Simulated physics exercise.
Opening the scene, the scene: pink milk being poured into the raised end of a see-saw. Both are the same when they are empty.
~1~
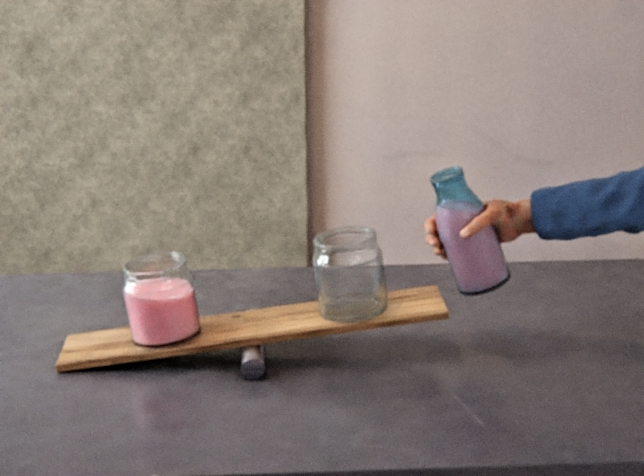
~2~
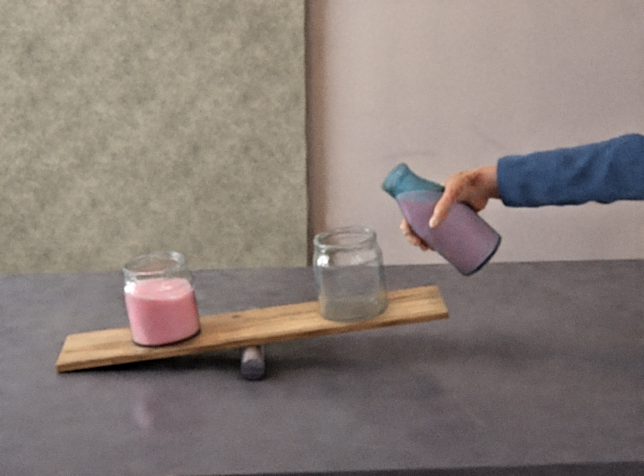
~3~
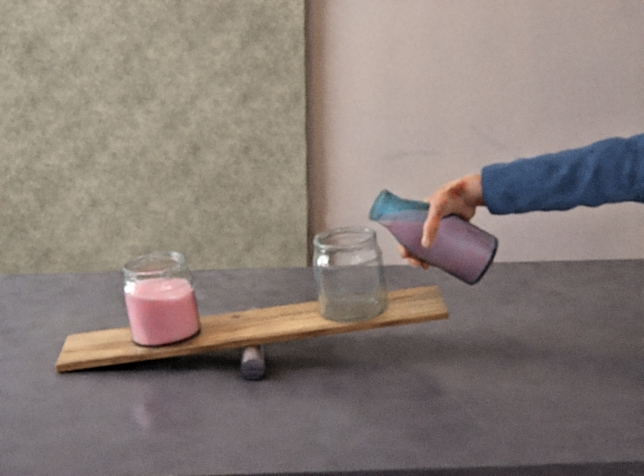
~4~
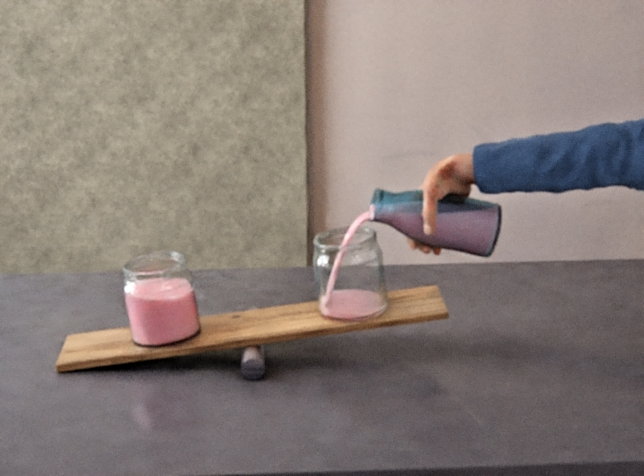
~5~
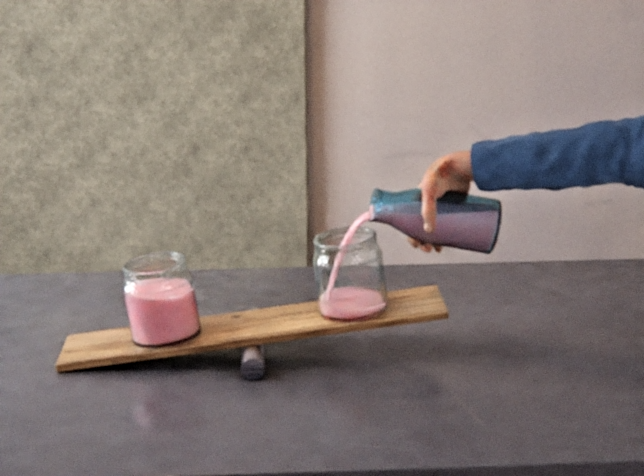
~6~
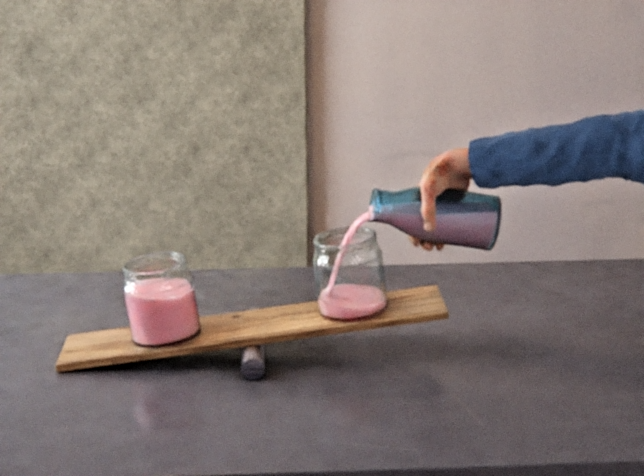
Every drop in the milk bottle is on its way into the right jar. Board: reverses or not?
The tilt reverses.
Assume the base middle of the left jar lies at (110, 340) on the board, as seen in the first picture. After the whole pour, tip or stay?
As I see it, nothing changes.
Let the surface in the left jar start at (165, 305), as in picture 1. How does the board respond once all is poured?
I'd say it seesaws across, honestly.
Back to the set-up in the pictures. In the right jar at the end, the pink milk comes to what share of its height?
The level sits near 65 per cent of the height.
A moment on, the right jar is about a third full; the board leans as before.
Further on, the right jar is about half full; the board has swung over, and that end is down.
When it is over, the right jar is about two thirds full; the board has swung over, and that end is down.
